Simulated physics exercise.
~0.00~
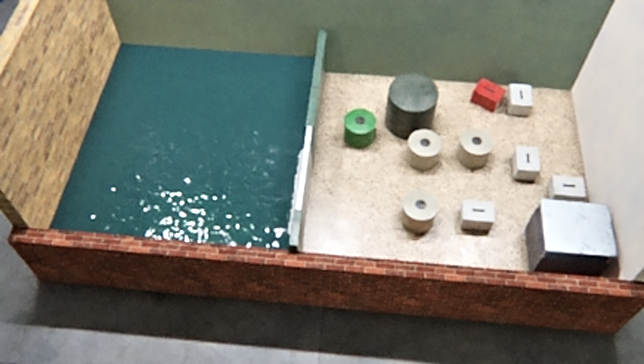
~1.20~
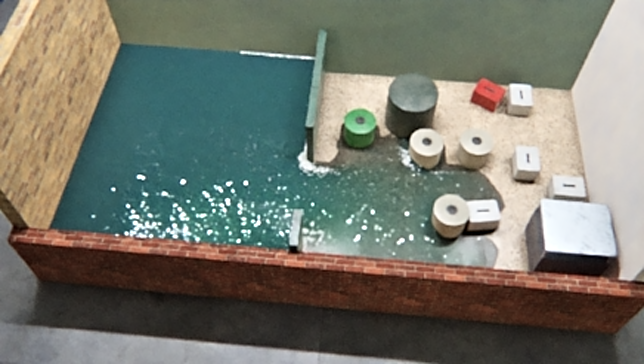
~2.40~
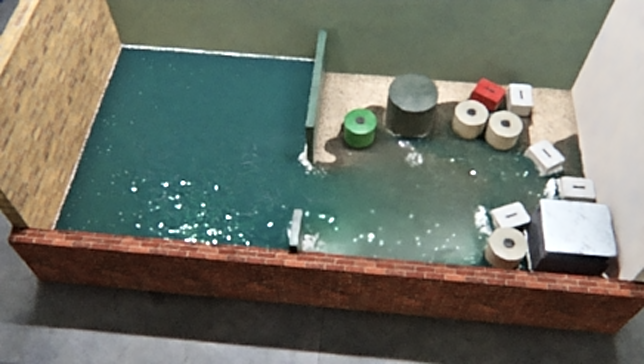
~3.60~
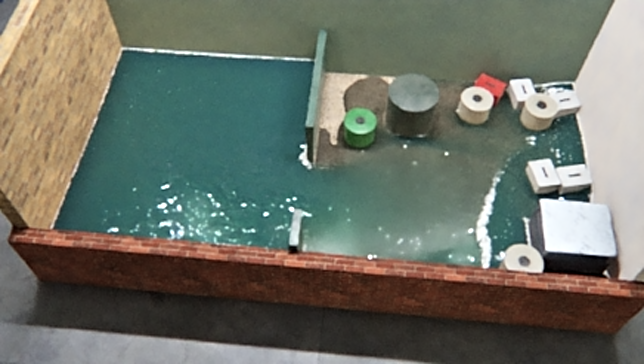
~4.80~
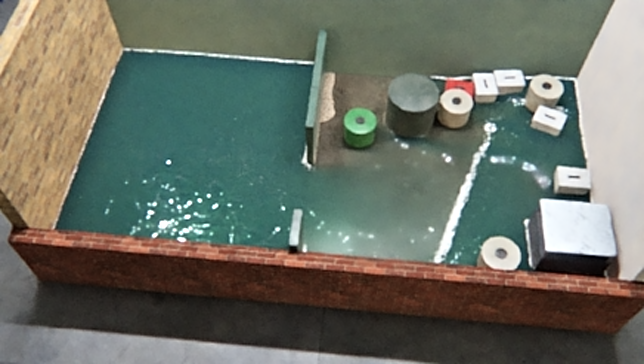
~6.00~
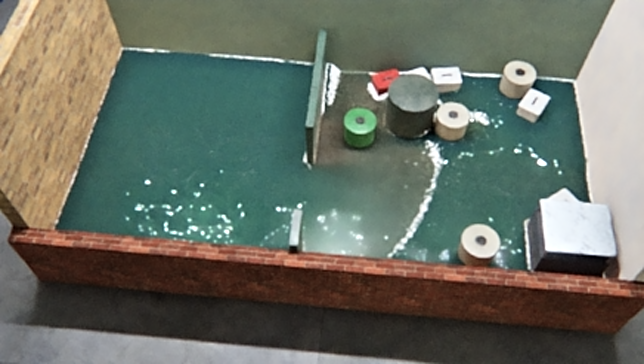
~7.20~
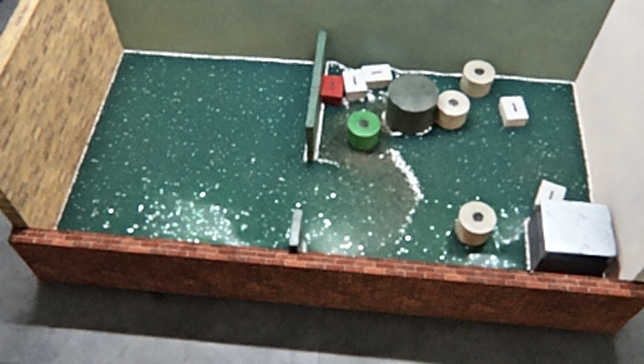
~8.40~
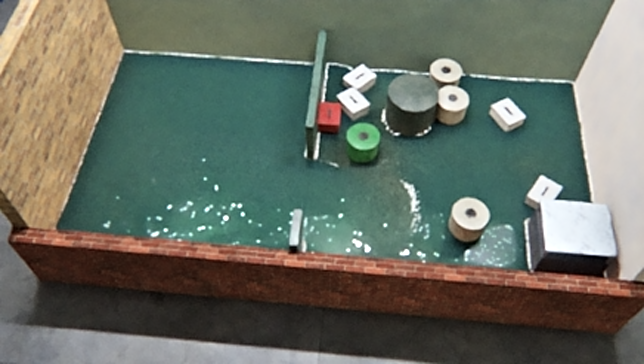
In this clip, green water pours through a gap in a low dividing wall and spreads across the sandy floor, pushing pale tubs and boxes right, then back left along the rear; finally the red box floats beside the divider, near the slightly shifted green tub.
